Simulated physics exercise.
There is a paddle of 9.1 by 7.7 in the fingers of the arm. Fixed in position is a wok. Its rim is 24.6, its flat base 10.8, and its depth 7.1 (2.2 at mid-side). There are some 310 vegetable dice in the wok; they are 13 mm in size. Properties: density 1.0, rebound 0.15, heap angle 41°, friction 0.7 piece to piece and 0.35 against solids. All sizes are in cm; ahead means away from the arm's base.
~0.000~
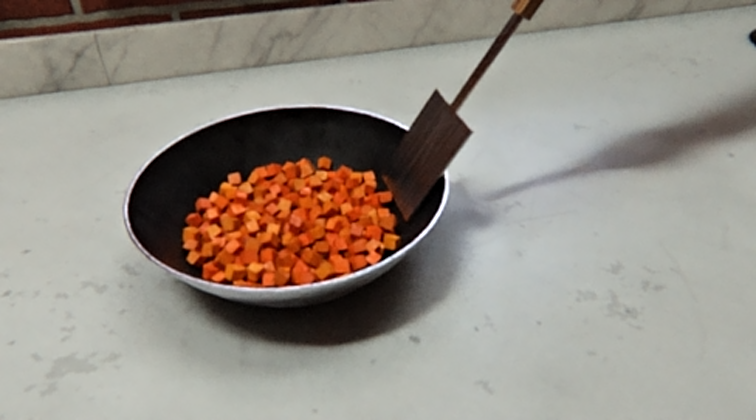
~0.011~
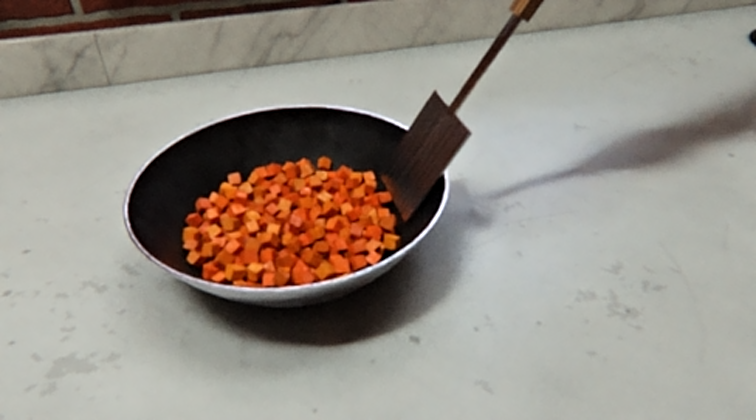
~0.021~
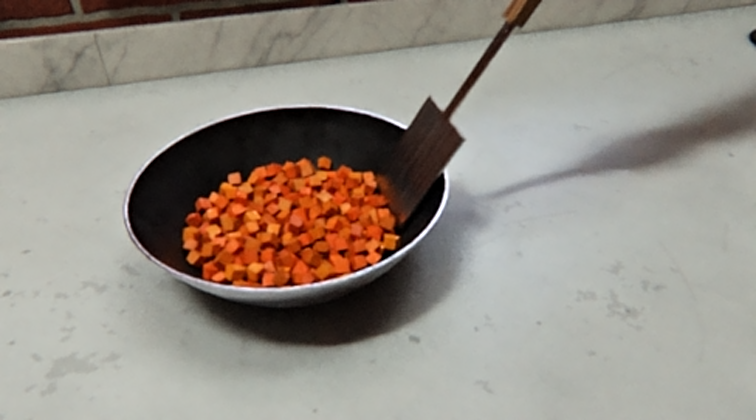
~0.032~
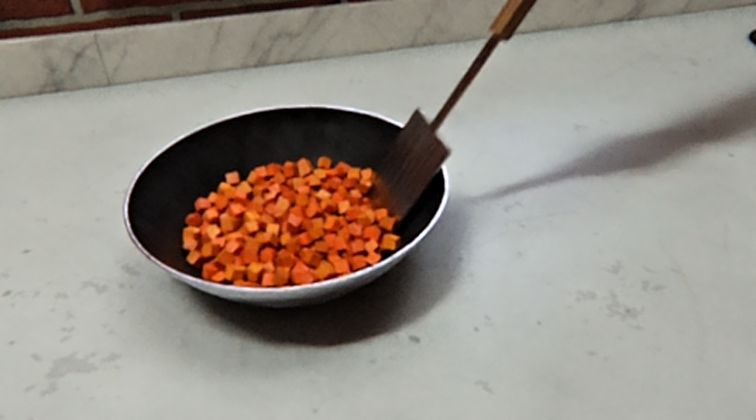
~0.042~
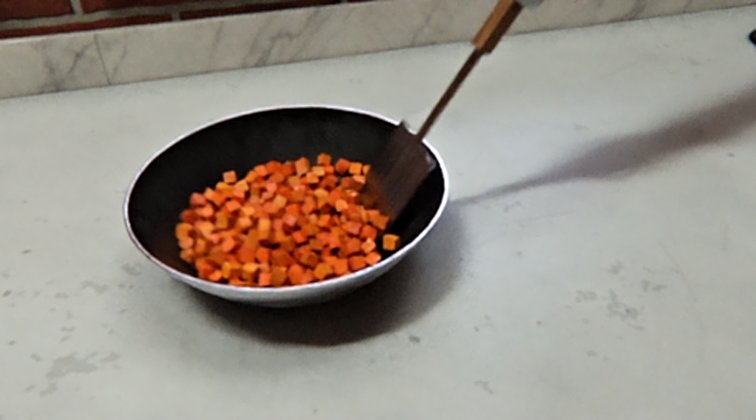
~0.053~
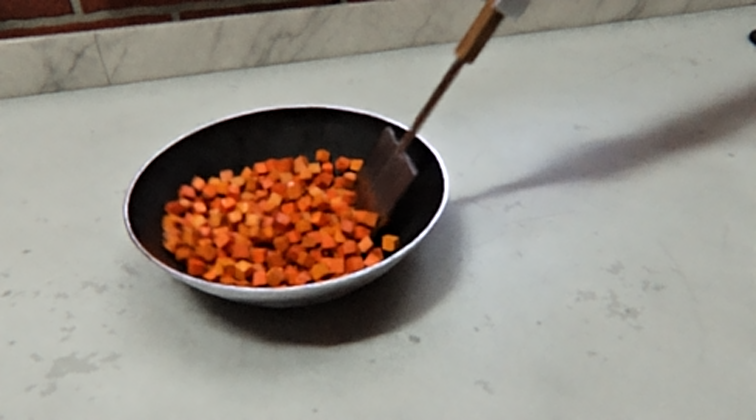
A dark wok of orange vegetable cubes sat on a pale counter while a wooden-handled paddle dipped in at its right side, then moved left and nudged the cubes a little that way.
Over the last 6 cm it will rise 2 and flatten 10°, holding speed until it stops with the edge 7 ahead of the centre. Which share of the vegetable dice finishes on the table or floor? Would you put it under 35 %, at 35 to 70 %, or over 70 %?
I would say 35 to 70 %.
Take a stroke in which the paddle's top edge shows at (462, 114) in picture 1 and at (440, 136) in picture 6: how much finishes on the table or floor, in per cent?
30 per cent.
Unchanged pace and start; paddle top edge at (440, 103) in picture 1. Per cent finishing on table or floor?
Around 55 percent ends up on the table or floor.
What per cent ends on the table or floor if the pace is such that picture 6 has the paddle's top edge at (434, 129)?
My guess is around 35 percent.
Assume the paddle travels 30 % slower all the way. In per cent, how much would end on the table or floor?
About 50 per cent.
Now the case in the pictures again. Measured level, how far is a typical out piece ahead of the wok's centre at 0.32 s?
Roughly 20 cm.
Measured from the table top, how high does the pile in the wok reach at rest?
6.5 cm.
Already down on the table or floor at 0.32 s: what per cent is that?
Roughly 5 percent of it.
After 0.08 s, sloping 56°, highest piece 8 above the table; 307 in the wok.
After 0.10 s, sloping 53°, highest piece 12 above the table; 301 in the wok, 6 on the blade or in flight.
After 0.32 s, sloping 46°, highest piece 21 above the table; 160 in the wok, 23 on the table or floor, 124 on the blade or in flight.
After 1.37 s, sloping 46°, highest piece 8 above the table; 160 in the wok, 147 on the table or floor.
At rest, 160 in the wok, 147 on the table or floor. That is 48 % on the table or floor.
